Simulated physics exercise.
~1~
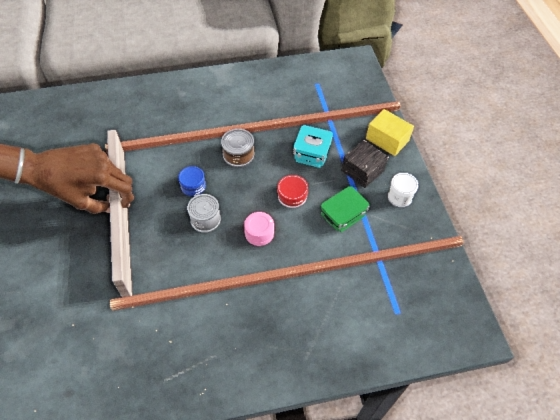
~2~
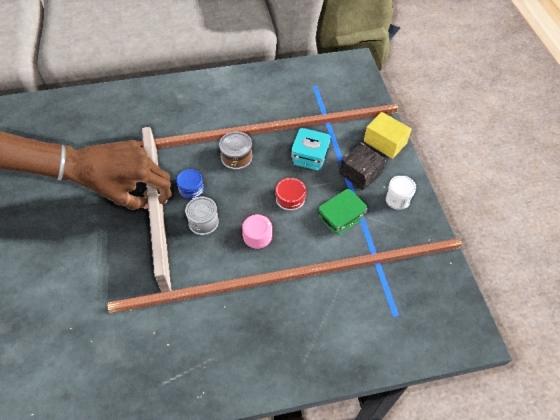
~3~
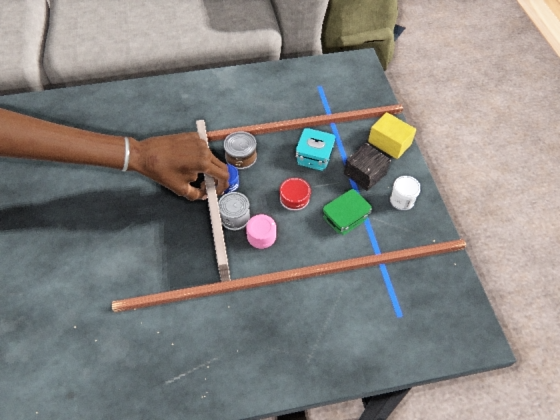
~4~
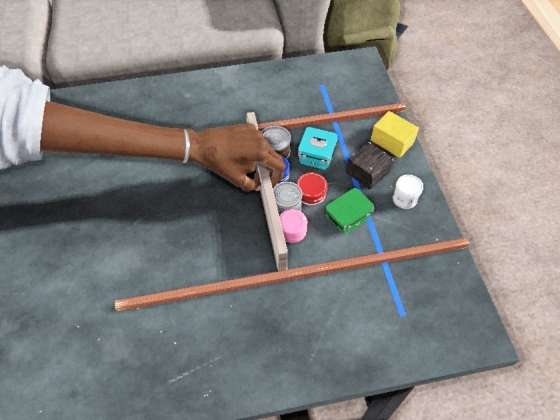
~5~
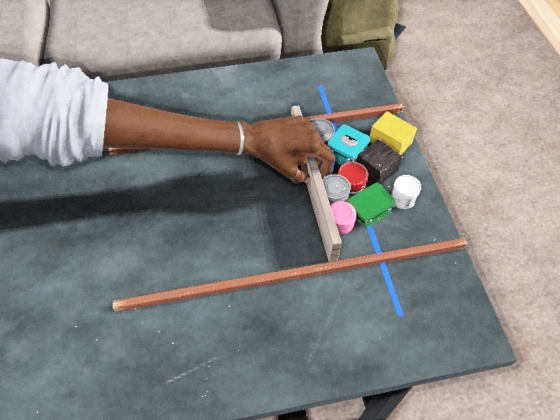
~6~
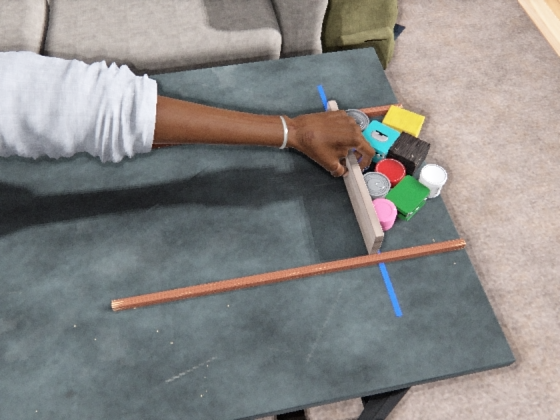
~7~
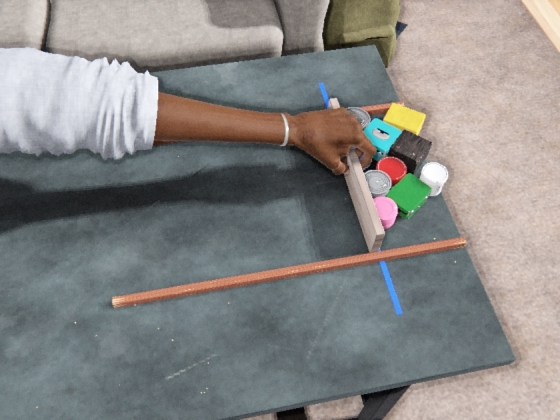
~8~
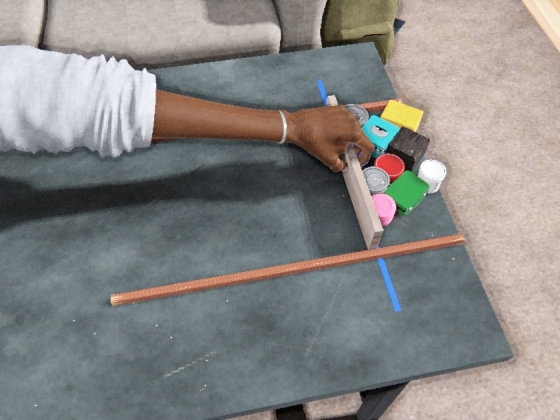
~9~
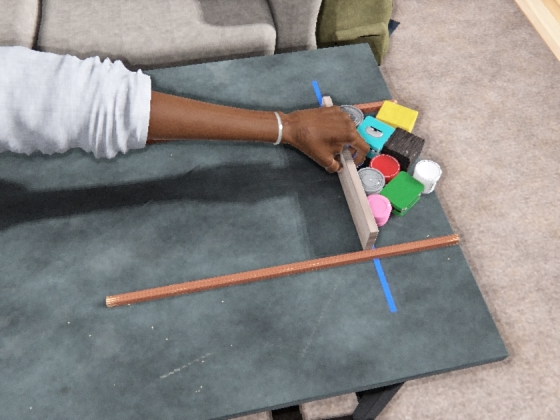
A hand holding a pale board upright sweeps small objects across a dark grey tabletop, seen from above, with a sofa behind and carpet beyond the right edge. Two copper-coloured strips flank a scatter of blue, pink, red, grey and brown pots and lids, with turquoise, black, yellow and green blocks and a white tub nearer a blue tape line. The board slides right, gathering first the blue and grey pots, then the pink and red ones. It presses everything into a tight cluster and stops at the tape. The objects stay bunched near the table's edge, and none falls.
